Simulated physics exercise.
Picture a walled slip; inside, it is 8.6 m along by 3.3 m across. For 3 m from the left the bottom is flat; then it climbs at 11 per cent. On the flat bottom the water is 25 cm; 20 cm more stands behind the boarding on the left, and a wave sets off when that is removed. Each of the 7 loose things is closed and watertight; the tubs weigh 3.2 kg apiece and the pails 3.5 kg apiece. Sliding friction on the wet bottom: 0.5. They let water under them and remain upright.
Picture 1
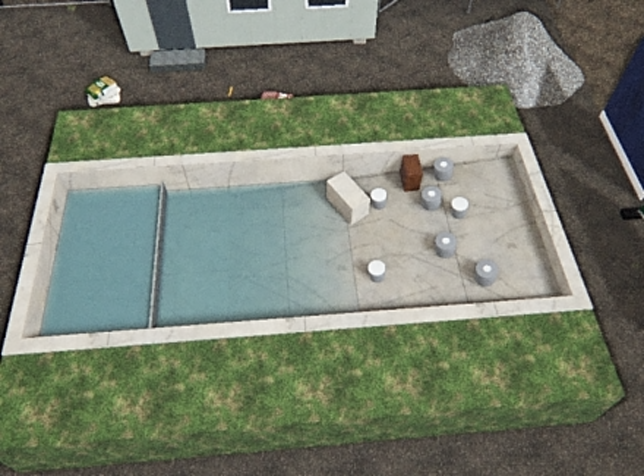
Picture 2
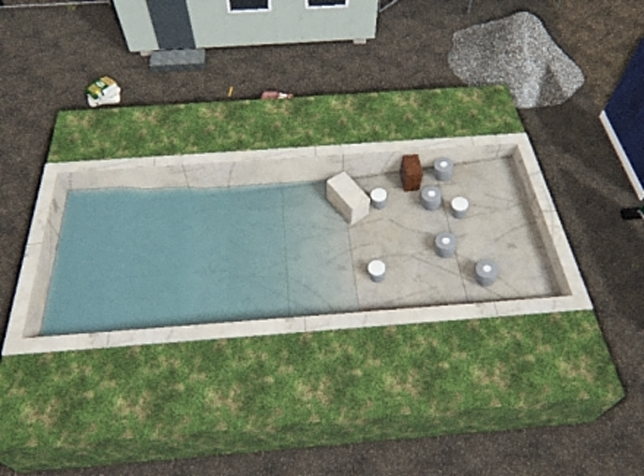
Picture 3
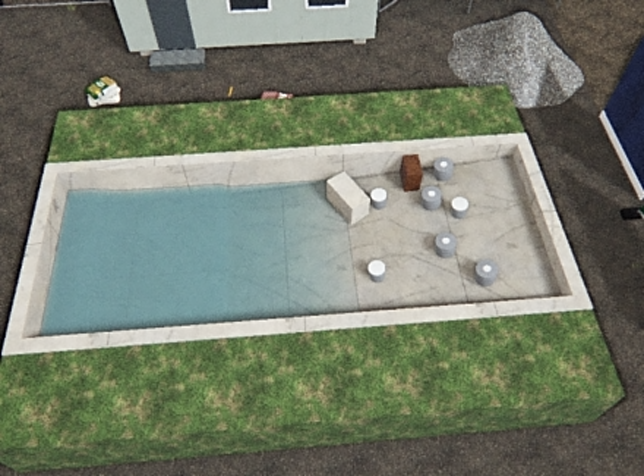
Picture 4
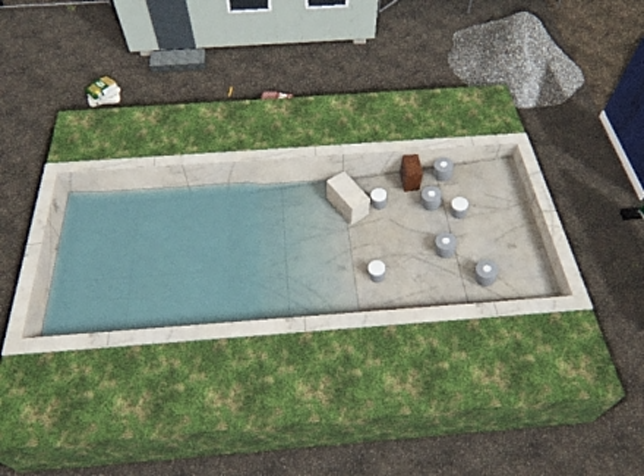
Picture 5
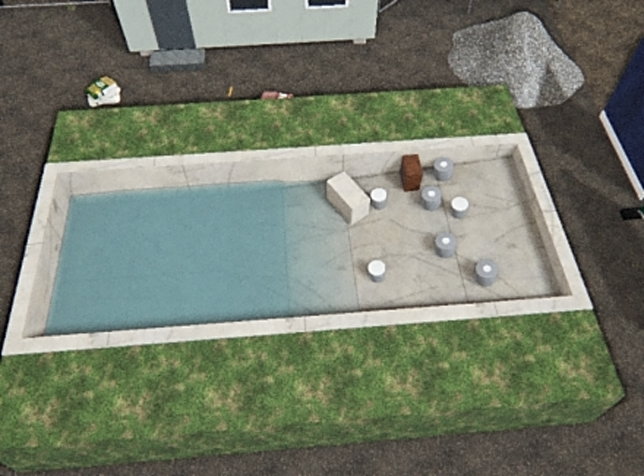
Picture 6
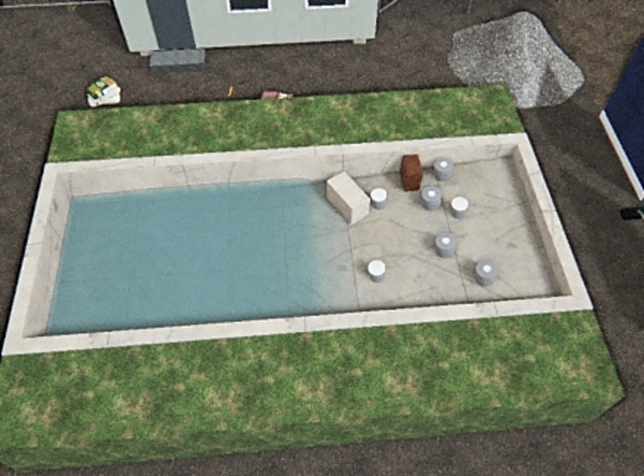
At the start, a dark upright barrier stands in the shallow blue water on the left of a pale-walled basin, with two blocks and several small cylinders on the dry right side. The barrier then disappears, and the water's right edge shifts slightly while the blocks and cylinders stay still.
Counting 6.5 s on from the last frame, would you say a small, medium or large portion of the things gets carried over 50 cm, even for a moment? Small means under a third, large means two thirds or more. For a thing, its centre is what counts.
Medium.
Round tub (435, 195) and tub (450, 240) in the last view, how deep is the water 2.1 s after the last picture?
Depths: Near 3 cm, then near 3 cm.
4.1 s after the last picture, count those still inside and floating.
The number is 3.
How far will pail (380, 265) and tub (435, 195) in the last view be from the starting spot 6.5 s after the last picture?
They've ended up 140 cm and 40 cm away, in that order.
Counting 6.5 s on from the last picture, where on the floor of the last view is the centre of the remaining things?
Around (395, 223).
Then, 0.6 s after the last picture 0 of 7 are over 50 cm from their spots; 0 afloat.
Then, 2.1 s after the last picture 1 of 7 are over 50 cm from their spots; 2 afloat.
Then, 4.1 s after the last picture 1 of 7 are over 50 cm from their spots; 3 afloat.
Then, 6.5 s after the last picture 3 of 7 are over 50 cm from their spots, and 3 have been at some point; 3 afloat.
